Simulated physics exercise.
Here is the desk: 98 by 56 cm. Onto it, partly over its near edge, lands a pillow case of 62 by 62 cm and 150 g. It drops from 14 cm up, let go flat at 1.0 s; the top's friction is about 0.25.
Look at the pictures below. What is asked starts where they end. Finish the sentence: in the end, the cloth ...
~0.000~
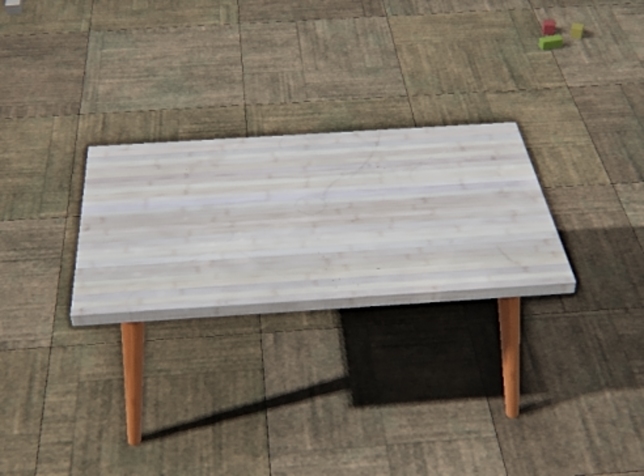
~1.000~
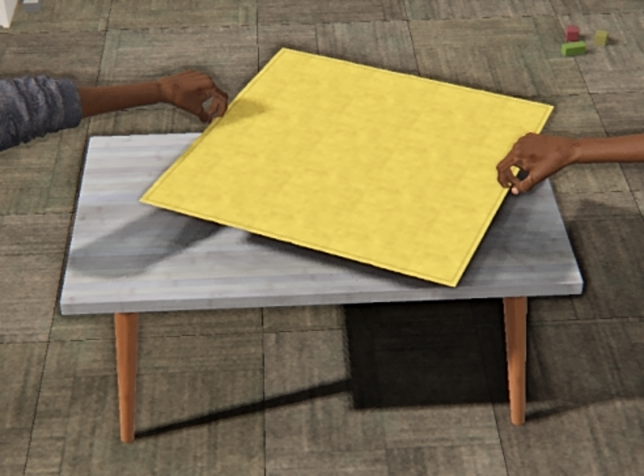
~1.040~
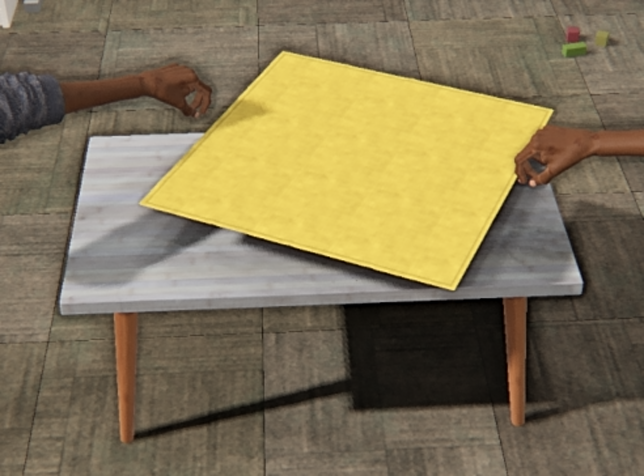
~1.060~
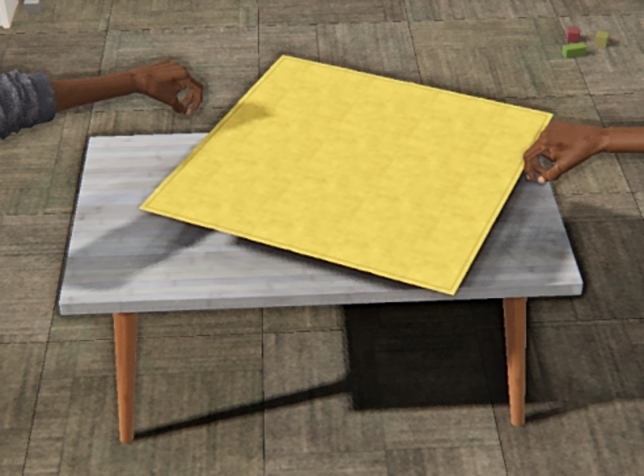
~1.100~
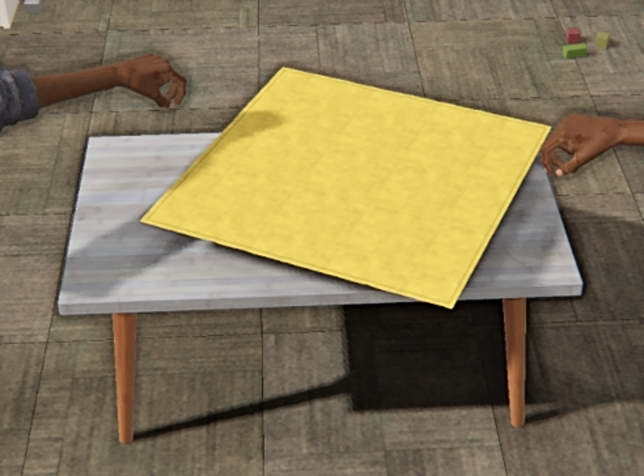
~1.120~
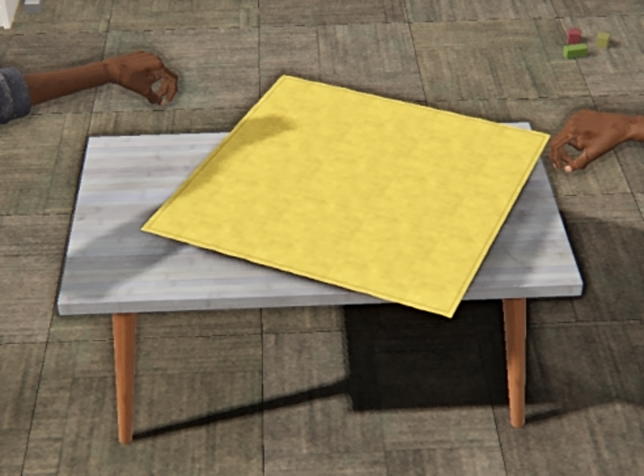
The cloth stays on the top.
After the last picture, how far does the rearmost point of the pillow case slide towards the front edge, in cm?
The rear point moves forward by roughly 8 cm.
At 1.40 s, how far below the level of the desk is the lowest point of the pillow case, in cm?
It hangs about 10 cm below the top.
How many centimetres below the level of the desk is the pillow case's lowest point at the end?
About 16 cm.
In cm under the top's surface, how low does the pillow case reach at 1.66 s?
Roughly 10 cm.
By 1.4 s, 85 % of the pillow case is still over the top.
By 1.7 s, 85 % of the pillow case is still over the top.
By 1.9 s, 85 % of the pillow case is still over the top.
By 2.2 s, 85 % of the pillow case is still over the top.
By 4.4 s, 85 % of the pillow case is still over the top.
